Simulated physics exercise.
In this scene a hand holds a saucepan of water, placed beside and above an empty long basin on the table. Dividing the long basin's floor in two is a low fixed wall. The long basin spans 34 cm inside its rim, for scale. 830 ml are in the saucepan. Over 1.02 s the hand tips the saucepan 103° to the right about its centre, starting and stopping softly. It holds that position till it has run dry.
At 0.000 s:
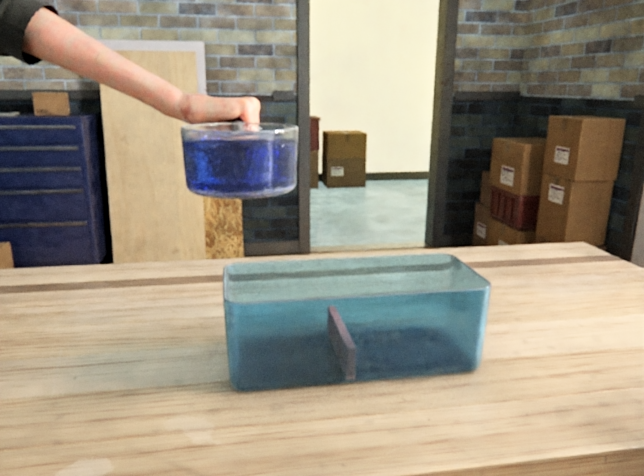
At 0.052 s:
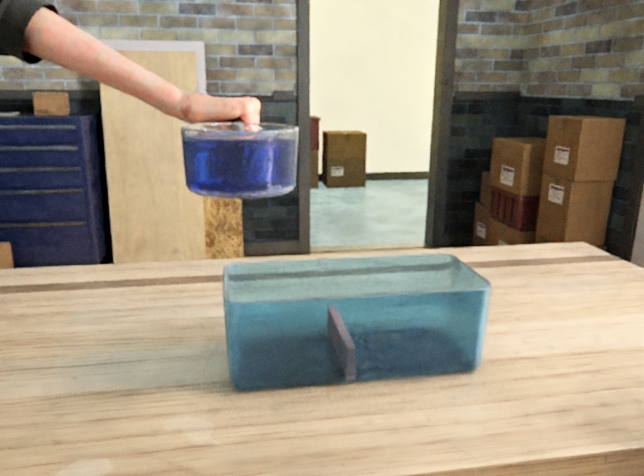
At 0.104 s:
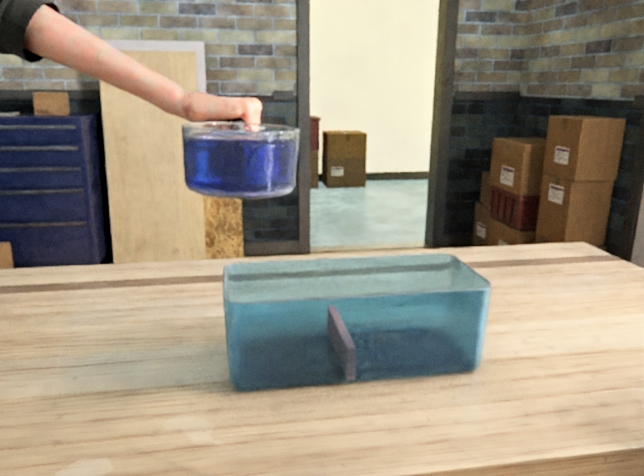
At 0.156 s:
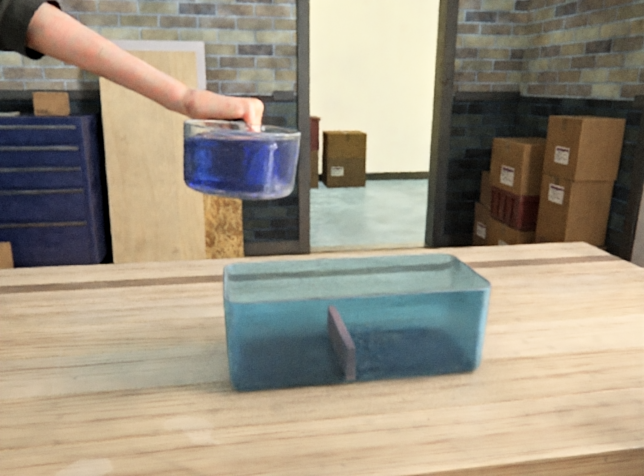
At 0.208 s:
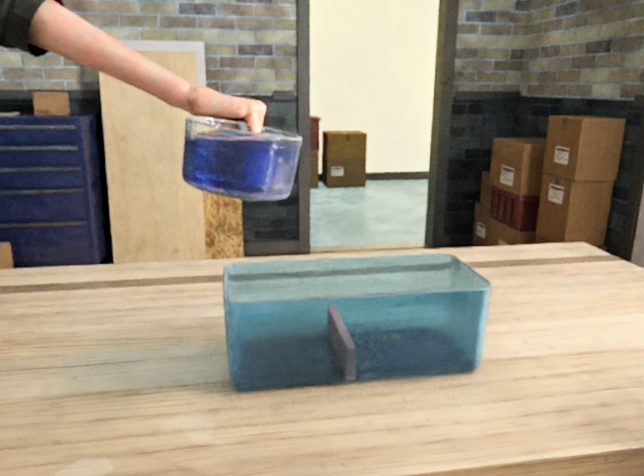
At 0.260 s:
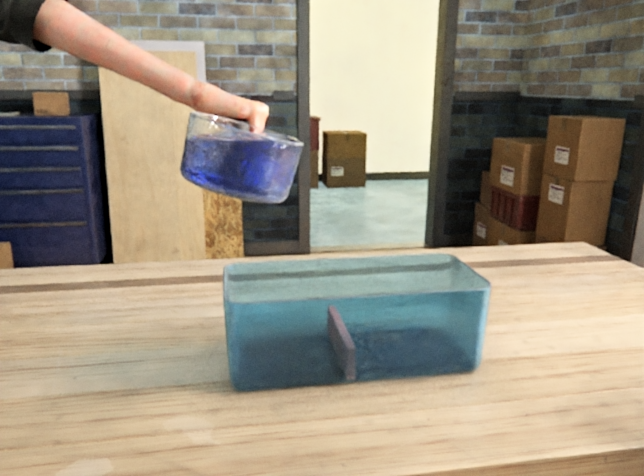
A hand holding a clear round container of blue liquid slowly tilting it rightward above a long glass basin on a wooden table.
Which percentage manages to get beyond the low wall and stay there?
Beyond the low wall, roughly 69 per cent stays.
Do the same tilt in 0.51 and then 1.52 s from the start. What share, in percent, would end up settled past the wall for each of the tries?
The first try gives around 50 percent, the second around 70 percent.
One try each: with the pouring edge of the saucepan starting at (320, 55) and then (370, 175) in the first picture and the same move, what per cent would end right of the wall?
Respectively about 90 and 95 percent.
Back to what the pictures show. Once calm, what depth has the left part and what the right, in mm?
I'd expect close to 12 mm on the left and close to 24 mm on the right.
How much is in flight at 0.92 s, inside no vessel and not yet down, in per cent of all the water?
Close to 10 in every hundred parts.
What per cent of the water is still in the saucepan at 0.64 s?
About 52 per cent.
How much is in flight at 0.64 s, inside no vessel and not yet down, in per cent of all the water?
Near 34 in a hundred.
Then, 0.64 s in, the tilt is 71° and 51 per cent is still to pour, 2 is left of the wall and 12 right of it.
Then, 0.92 s in, the tilt is 100° and 10 per cent is still to pour, 13 is left of the wall and 67 right of it.
Then, 1.21 s in, the tilt is 103° and 1 per cent is still to pour, 28 is left of the wall and 68 right of it.
Then, 1.52 s in, the tilt is 103° and 0 per cent is still to pour, 30 is left of the wall and 69 right of it.
Finally, 30 per cent lies left of the wall, 69 right of it and 1 outside.
